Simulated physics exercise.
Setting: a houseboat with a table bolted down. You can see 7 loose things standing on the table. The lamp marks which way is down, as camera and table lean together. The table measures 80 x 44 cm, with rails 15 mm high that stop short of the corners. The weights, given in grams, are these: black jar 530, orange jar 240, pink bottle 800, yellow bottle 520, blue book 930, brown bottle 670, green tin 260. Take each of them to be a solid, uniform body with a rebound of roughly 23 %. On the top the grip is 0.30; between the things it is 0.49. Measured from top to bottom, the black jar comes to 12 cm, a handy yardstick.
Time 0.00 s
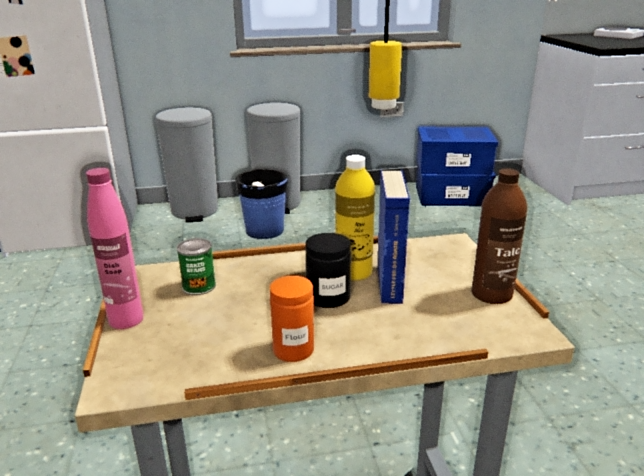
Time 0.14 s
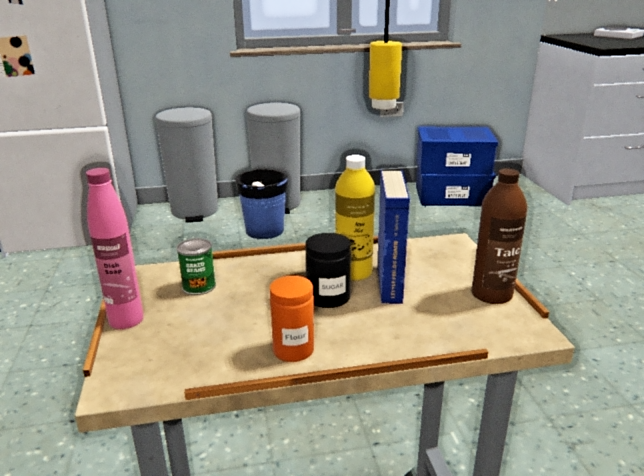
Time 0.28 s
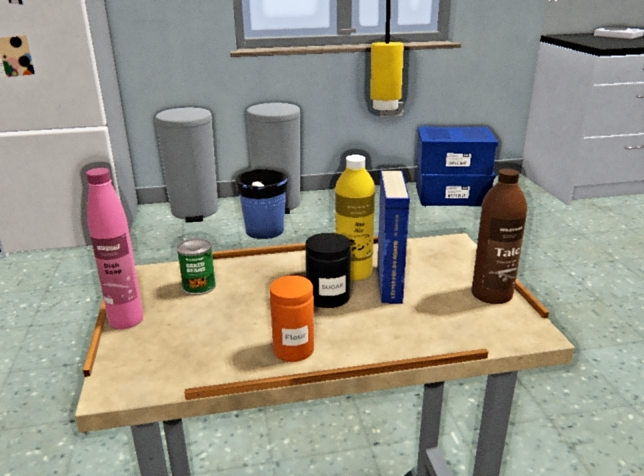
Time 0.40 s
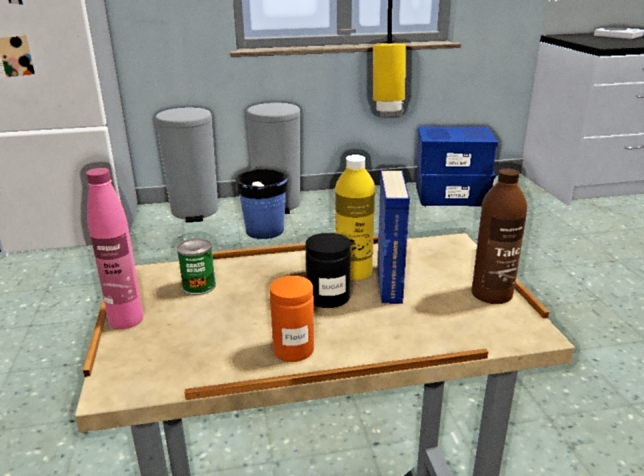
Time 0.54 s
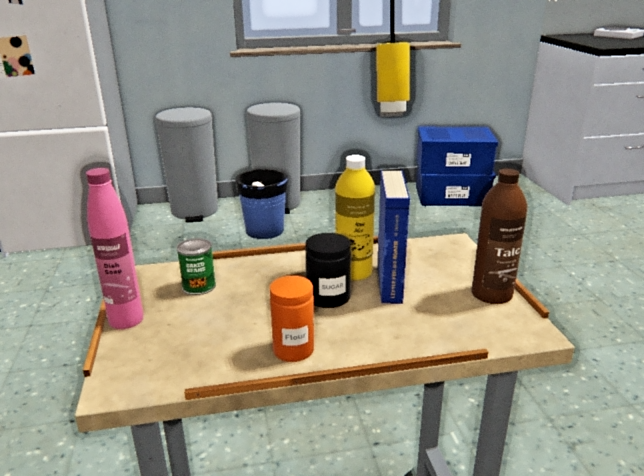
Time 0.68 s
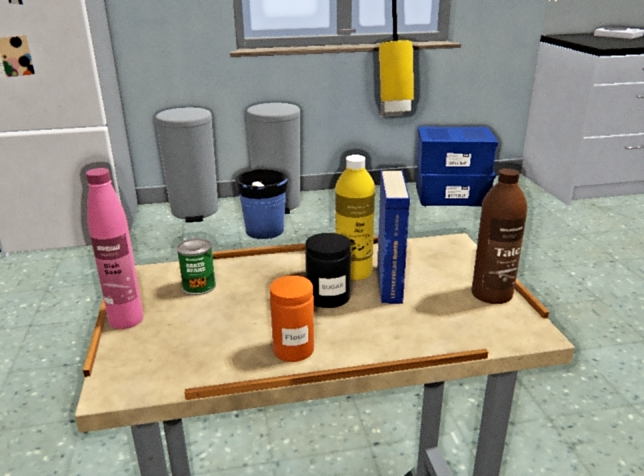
A wooden table stood in a room with bottles, jars, a tin and a blue book on it, all staying in place, while a yellow hanging lamp behind drifted slightly to the right.
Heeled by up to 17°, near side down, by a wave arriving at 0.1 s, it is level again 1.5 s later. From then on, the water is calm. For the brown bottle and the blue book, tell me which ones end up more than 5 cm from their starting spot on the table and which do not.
Outcome: Brown bottle: In position, blue book: In position.
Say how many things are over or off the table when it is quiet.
It adds up to 1.
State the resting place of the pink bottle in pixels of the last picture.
Its middle settles close to pixel (104, 396).
After 1.08 s, boat heeled 13°, near side down; pink bottle 31° off its base.
After 1.18 s, boat heeled 10°, near side down; pink bottle 63° off its base.
After 1.28 s, boat heeled 7°, near side down; pink bottle on its side.
In the end (2.1 s), off the table, pink bottle; the other 6 under 5 cm from the start. At the end, from the last picture's camera, brown bottle near (500, 236), blue book near (392, 236).
